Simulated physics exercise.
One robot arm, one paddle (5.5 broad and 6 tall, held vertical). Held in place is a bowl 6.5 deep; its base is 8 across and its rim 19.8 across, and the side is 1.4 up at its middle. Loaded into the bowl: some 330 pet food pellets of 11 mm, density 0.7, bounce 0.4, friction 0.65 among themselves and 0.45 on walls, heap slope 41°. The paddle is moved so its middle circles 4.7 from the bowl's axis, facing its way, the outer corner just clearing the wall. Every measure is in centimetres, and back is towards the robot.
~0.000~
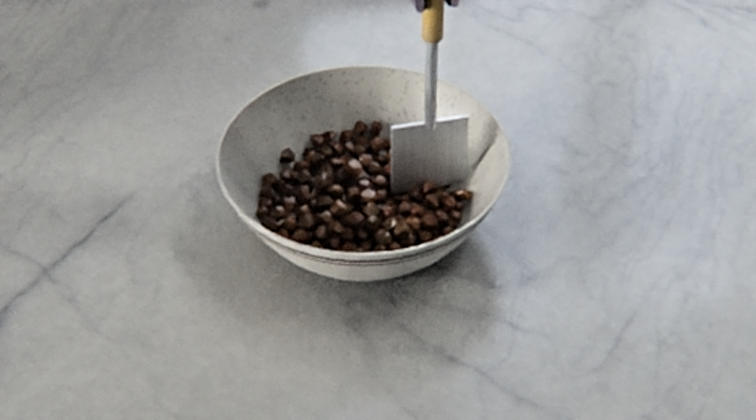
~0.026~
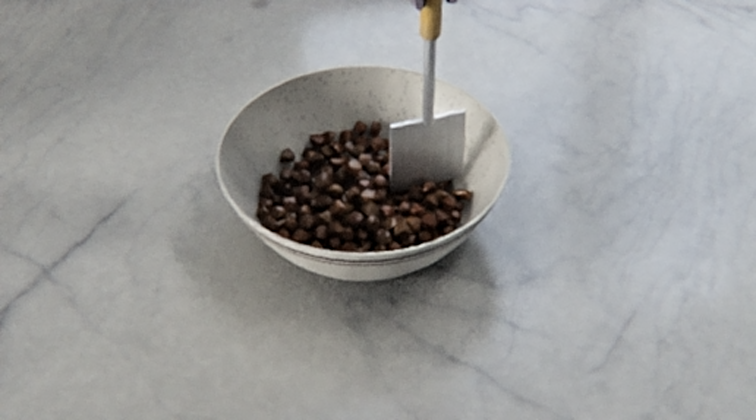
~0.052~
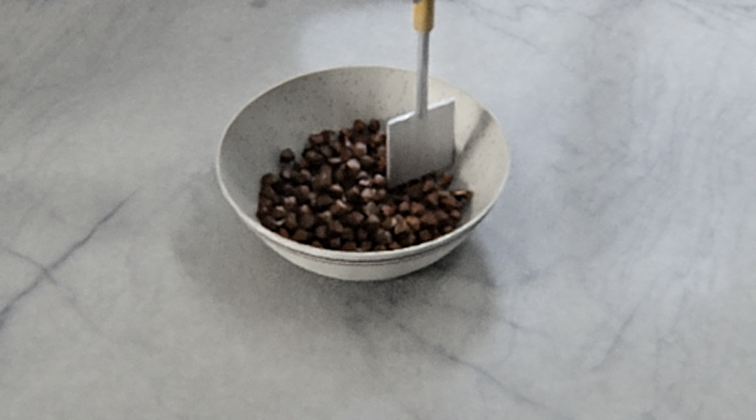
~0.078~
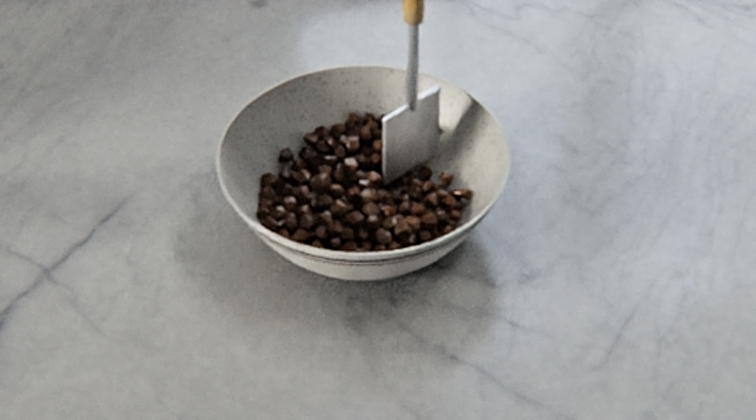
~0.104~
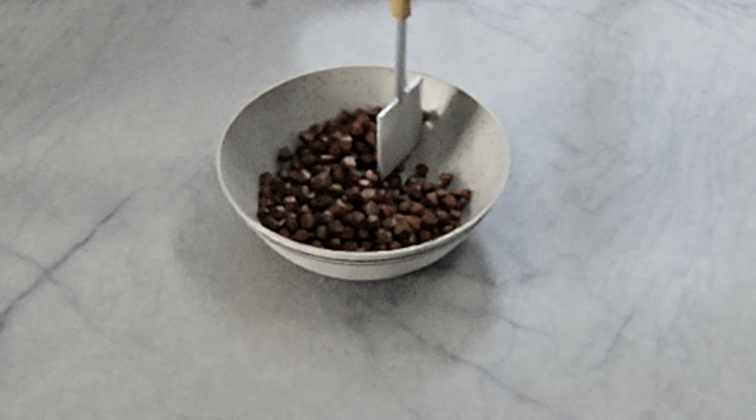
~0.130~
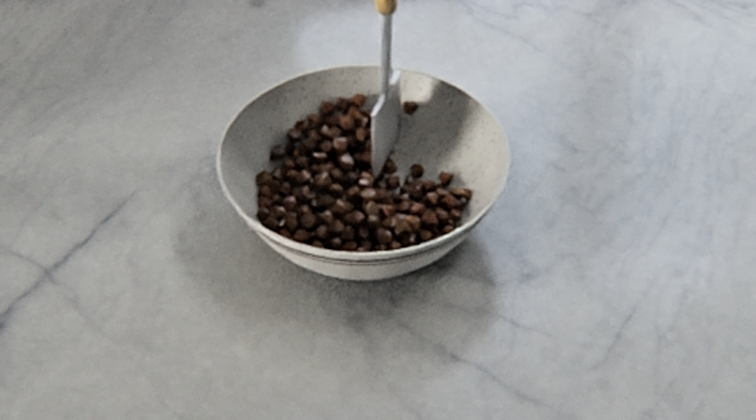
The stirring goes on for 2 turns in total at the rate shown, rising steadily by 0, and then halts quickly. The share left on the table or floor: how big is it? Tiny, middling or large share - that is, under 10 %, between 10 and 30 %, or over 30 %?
The share is middling, between 10 and 30 %.
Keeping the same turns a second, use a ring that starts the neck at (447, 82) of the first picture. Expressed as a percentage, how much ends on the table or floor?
About 0 %.
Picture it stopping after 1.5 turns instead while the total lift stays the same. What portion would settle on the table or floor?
I'd expect around 10 per cent.
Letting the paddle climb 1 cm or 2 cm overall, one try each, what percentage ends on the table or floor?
I'd reckon around 10 and 0 per cent.
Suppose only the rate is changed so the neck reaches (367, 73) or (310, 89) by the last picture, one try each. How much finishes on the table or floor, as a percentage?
Some 25 and 50 per cent respectively.
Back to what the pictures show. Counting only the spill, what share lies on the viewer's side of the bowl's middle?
About 50 per cent.
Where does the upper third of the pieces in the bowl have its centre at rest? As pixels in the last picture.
Near (409, 148).
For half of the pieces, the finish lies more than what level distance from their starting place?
Roughly 7 cm.
After 0.65 s, 317° round, highest piece 8 above the table; 321 in the bowl, 9 on the table or floor, 2 in flight or on the tool.
After 1.17 s, 219° round, highest piece 8 above the table; 291 in the bowl, 34 on the table or floor, 7 in flight or on the tool.
After 1.63 s, 0° round, highest piece 7 above the table; 272 in the bowl, 60 on the table or floor.
After 2.33 s, 0° round, highest piece 7 above the table; 272 in the bowl, 60 on the table or floor.
At rest, 272 in the bowl, 60 on the table or floor. That is 18 % on the table or floor.
